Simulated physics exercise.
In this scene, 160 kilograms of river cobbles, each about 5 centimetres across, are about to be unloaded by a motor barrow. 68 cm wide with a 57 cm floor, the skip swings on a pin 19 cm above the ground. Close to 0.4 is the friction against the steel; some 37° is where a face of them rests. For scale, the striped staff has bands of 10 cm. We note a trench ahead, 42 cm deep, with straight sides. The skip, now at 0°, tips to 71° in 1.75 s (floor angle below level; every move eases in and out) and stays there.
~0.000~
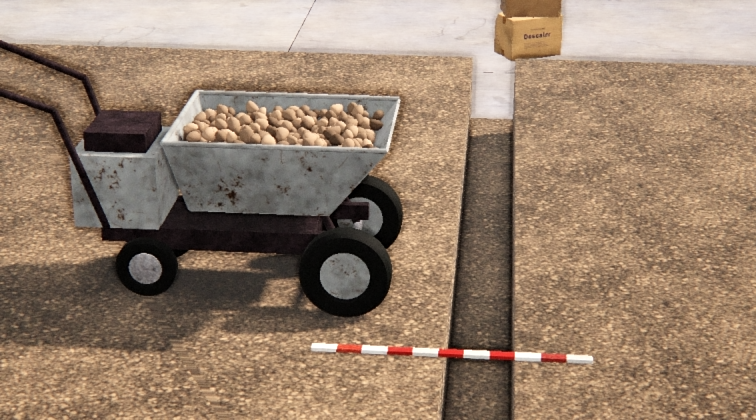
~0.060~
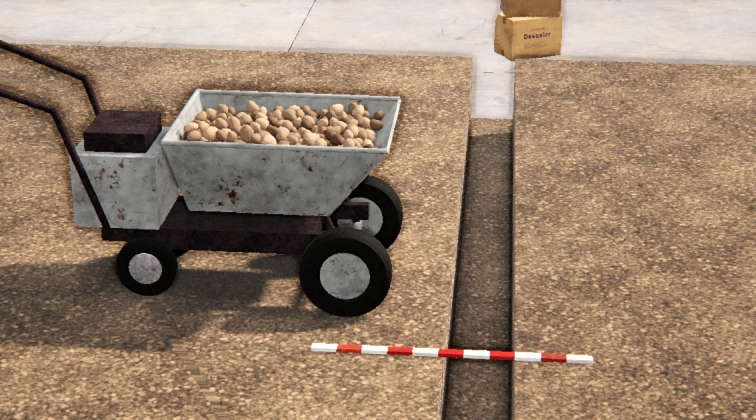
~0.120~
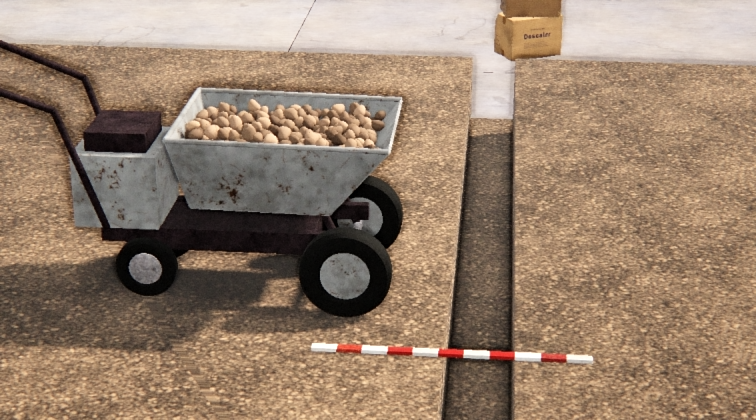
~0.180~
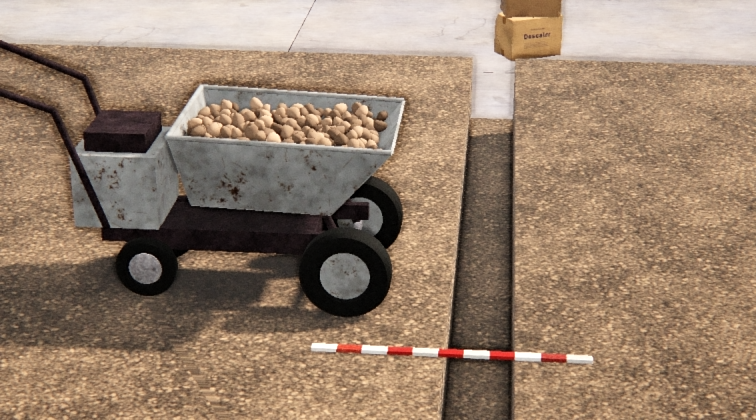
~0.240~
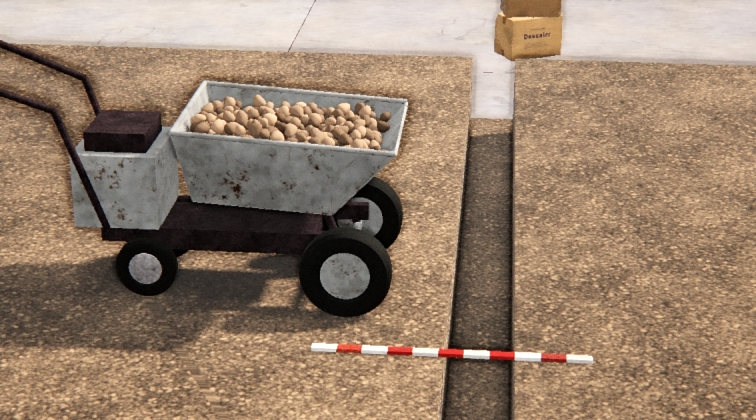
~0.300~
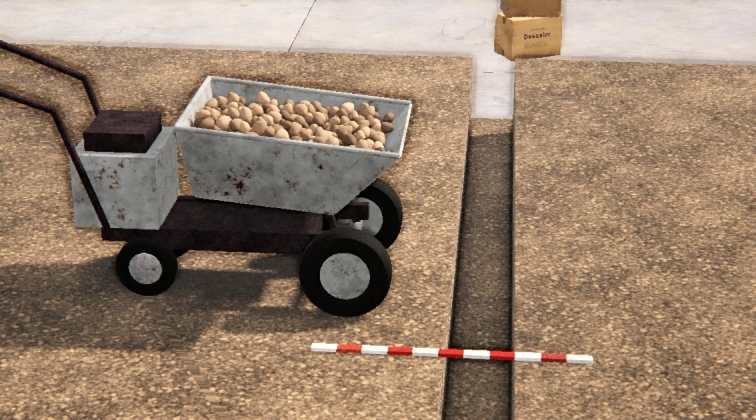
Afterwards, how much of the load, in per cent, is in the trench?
About 44 per cent.
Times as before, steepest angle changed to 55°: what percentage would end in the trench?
In that case some 35 per cent.
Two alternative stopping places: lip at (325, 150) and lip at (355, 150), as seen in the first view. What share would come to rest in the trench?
About 95 and 75 per cent.
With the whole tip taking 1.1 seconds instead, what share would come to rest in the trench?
About 40 percent, I'd say.
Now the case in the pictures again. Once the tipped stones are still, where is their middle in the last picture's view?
The middle should be near (535, 286).
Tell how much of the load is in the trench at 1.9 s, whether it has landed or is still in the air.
I'd say near 15 per cent at that time.
After 1.3 s the floor is at 60°; 98 % in the skip, 2 % in the trench; the foremost stones are at (499, 244).
After 1.9 s the floor is at 71°; 47 % in the skip, 13 % in the trench, 40 % past the trench; the foremost stones are at (644, 287).
After 2.2 s the floor is at 71°; 20 % in the skip, 22 % in the trench, 57 % past the trench; the foremost stones are at (737, 295).
After 4.2 s the floor is at 71°; 0 % in the skip, 44 % in the trench, 56 % past the trench; the foremost stones are past the picture's edge.
